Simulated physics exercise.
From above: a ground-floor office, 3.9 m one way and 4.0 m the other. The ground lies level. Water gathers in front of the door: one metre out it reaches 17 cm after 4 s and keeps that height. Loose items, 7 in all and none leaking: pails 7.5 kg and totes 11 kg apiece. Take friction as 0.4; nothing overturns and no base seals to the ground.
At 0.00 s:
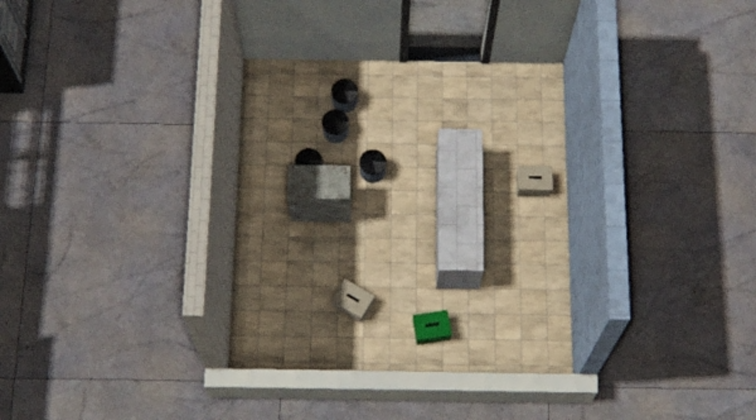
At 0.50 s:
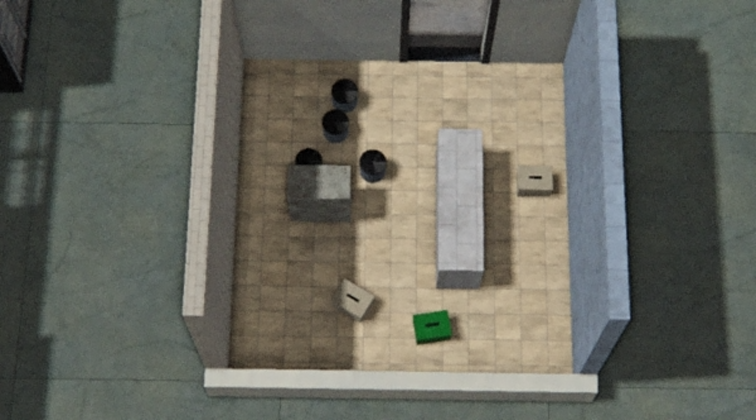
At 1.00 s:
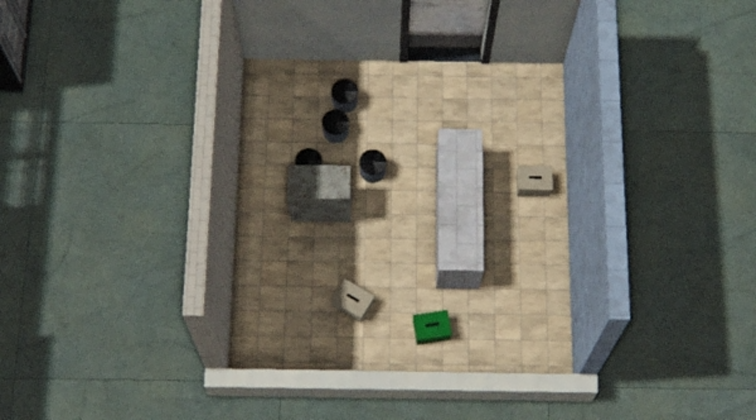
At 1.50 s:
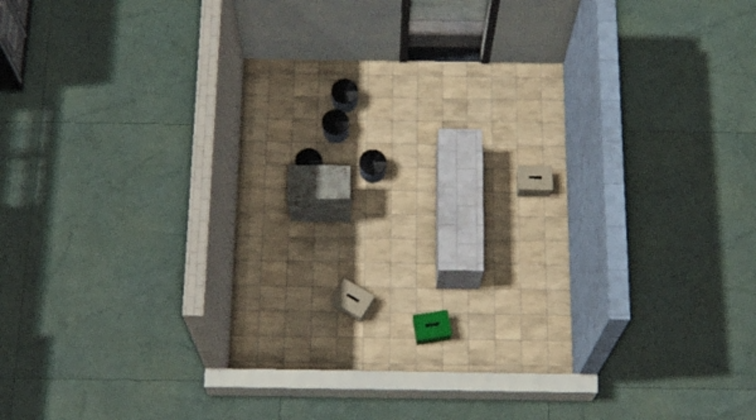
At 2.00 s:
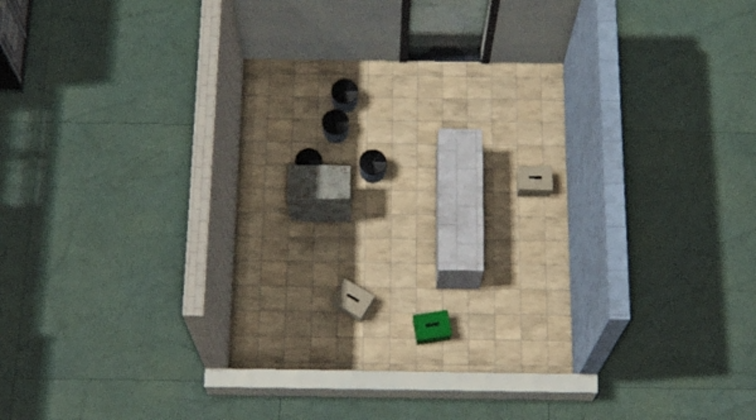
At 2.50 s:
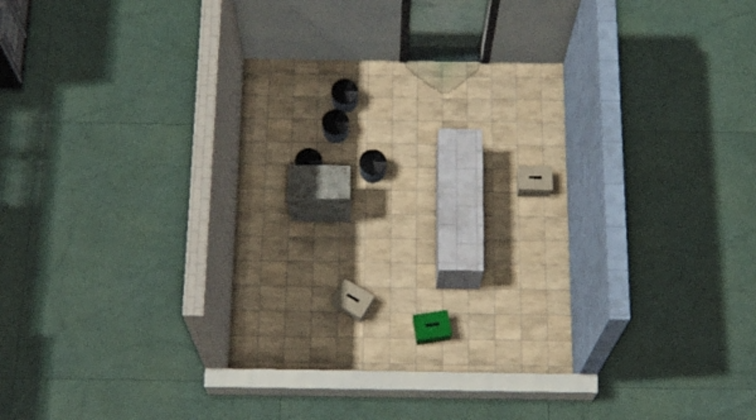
Water rose outside the glass door of a small office seen from above, then a little seeped in across the floor just inside, while the green tote, pale totes and dark pails stayed put.
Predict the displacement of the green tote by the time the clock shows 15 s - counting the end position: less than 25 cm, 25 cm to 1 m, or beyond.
Green tote barely shifts.
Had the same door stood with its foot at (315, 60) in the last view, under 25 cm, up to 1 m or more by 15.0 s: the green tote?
In that case the green tote slides a little.
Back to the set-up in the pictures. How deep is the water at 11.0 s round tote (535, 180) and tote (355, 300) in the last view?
Roughly 5 and 3 cm.
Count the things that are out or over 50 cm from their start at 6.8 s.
0 of them.
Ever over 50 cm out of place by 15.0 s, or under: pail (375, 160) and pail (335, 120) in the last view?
In turn: Over, under.
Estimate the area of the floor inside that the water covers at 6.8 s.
Roughly 10.5 m2.
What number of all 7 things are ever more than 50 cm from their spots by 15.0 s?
I count 1.
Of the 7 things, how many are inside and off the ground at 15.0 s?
At that moment 0.
After 3.5 s the green tote is near (432, 325), 0.0 m from its start, aground; 0 afloat.
After 6.8 s the green tote is near (432, 325), 0.0 m from its start, aground; 0 afloat.
After 11.0 s the green tote is near (432, 325), 0.0 m from its start, aground; 0 afloat.
After 15.0 s the green tote is near (431, 327), 0.0 m from its start, aground; 0 afloat.
